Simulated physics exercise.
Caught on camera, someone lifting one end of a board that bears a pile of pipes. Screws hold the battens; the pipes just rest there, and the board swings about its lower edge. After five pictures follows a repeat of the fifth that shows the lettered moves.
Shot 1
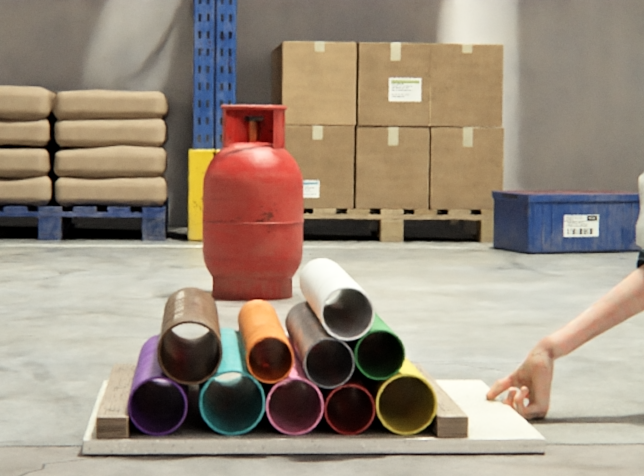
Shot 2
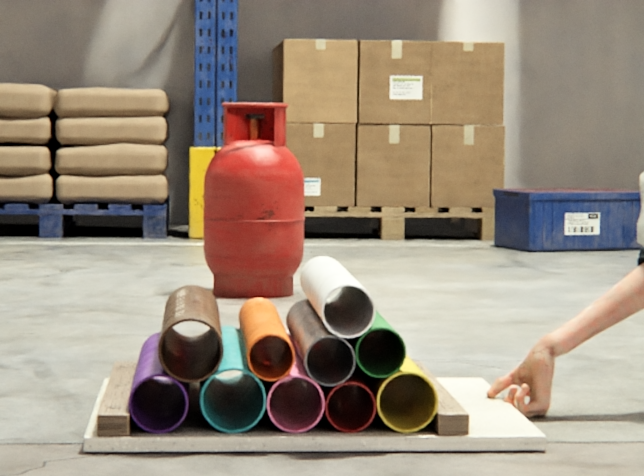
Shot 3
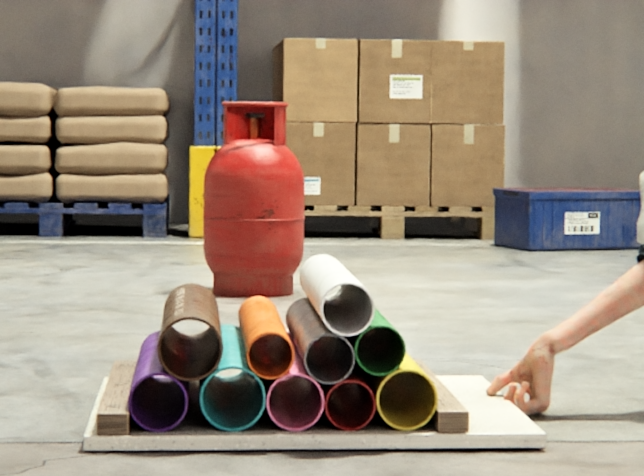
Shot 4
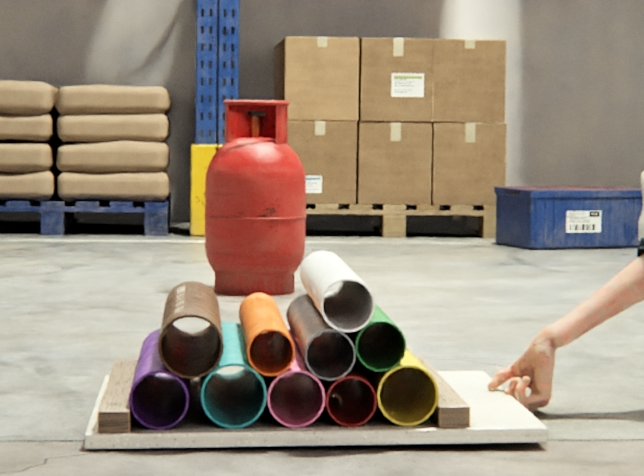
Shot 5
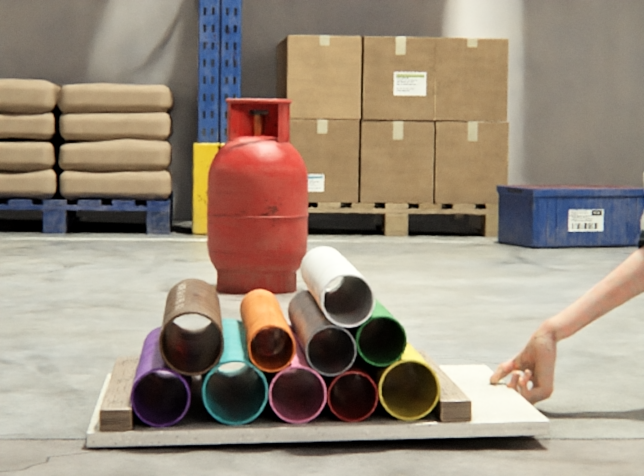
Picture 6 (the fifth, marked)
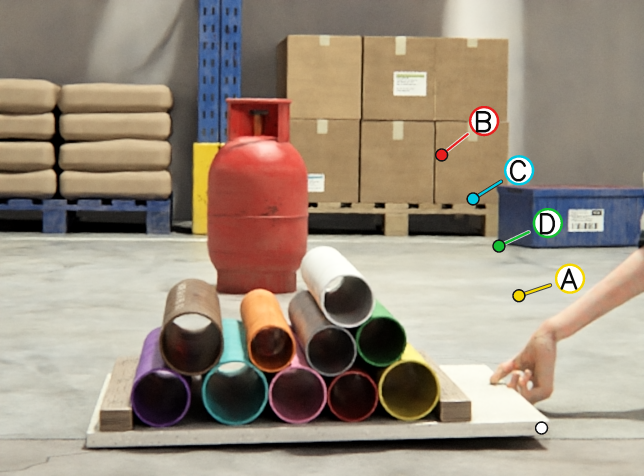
In a warehouse, a hand at the right slightly raising one end of a board bearing a stack of colourful pipes.
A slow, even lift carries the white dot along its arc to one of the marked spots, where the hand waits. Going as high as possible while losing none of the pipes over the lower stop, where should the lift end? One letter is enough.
It can be raised to A.
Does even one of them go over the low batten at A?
At A: No.
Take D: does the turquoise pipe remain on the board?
Yes.
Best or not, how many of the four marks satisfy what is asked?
One of the four.
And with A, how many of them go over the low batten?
It comes to none.
On the marked copy, A at (519, 296); B at (442, 155); C at (473, 199); D at (499, 246); the white dot at (541, 428).
With A. Early on, board at 14°.
Further on, board at 19°.
At the end, board at 19°, none over the low batten.
As for the rest, B five over the low batten; C five over the low batten; D five over the low batten.
